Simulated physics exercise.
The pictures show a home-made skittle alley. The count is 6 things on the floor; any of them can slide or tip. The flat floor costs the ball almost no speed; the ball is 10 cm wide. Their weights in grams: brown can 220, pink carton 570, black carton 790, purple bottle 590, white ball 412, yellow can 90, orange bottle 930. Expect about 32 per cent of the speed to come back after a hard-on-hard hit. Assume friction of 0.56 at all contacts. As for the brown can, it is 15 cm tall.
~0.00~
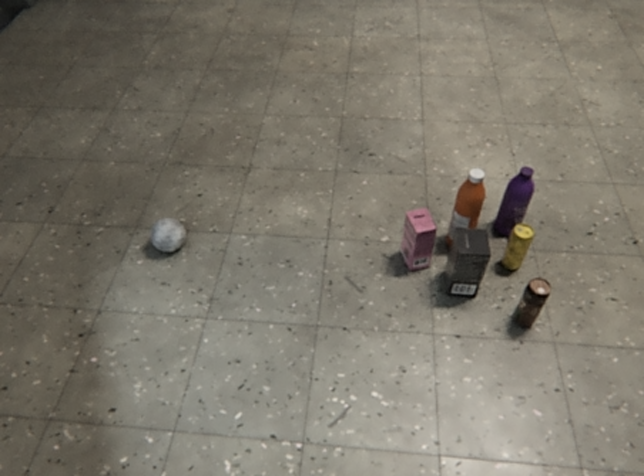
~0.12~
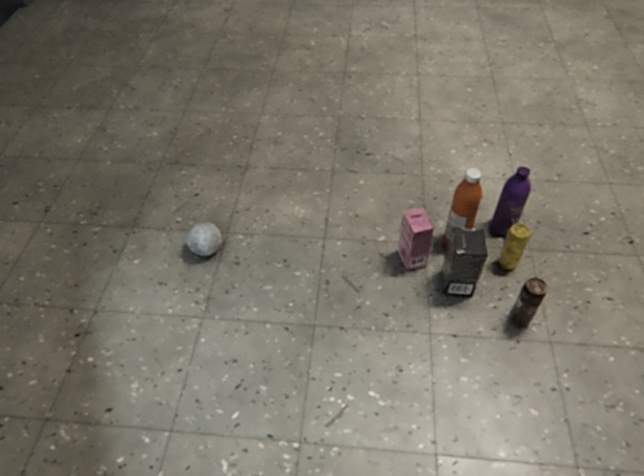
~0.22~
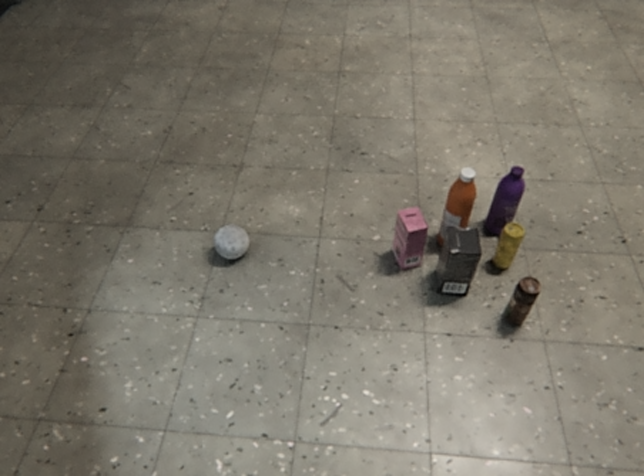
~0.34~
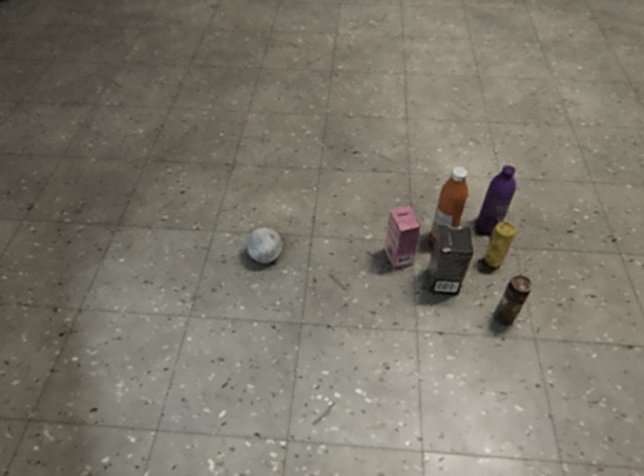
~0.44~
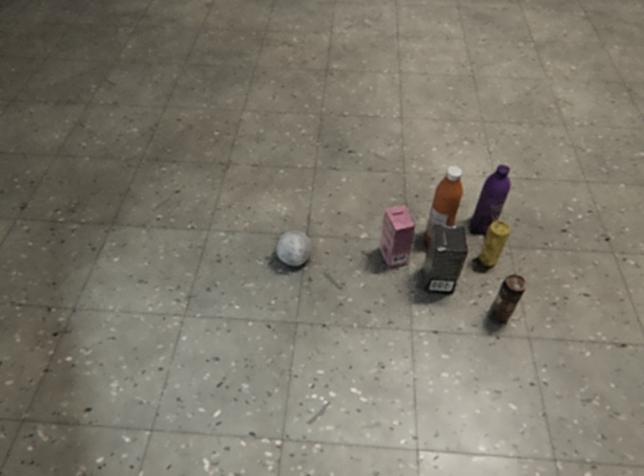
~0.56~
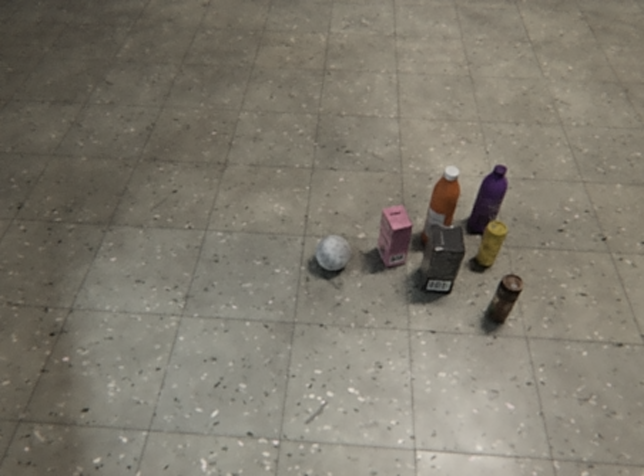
White ball rolling rightward across a speckled tile floor, drawing close to a pink carton grouped with bottles, cans and a black carton.
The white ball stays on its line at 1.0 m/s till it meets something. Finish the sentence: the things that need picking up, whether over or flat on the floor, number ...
... not one.
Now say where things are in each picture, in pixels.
In the first frame, 0 cm rolled; white ball (168, 235); brown can (531, 304); pink carton (418, 240).
In the second frame, 12 cm rolled; white ball (204, 239); yellow can (514, 248).
In the third frame, 22 cm rolled; white ball (232, 242); black carton (457, 262).
In the fourth frame, 34 cm rolled; white ball (265, 245); yellow can (499, 246).
In the fifth frame, 44 cm rolled; white ball (294, 248); black carton (444, 260).
In the sixth frame, 56 cm rolled; white ball (333, 253); brown can (504, 299); pink carton (394, 237).
By 0.96 s, 75 cm rolled; white ball near (399, 283); pink carton tilted 3° near (396, 236).
By 1.76 s, 99 cm rolled; white ball near (483, 369).
By 2.56 s, 126 cm rolled.
By 3.46 s, 156 cm rolled.
When it is over (4.0 s), all 6 within 8 cm of the start. End places, in pixels of the last picture, brown can near (504, 299), pink carton near (397, 236).
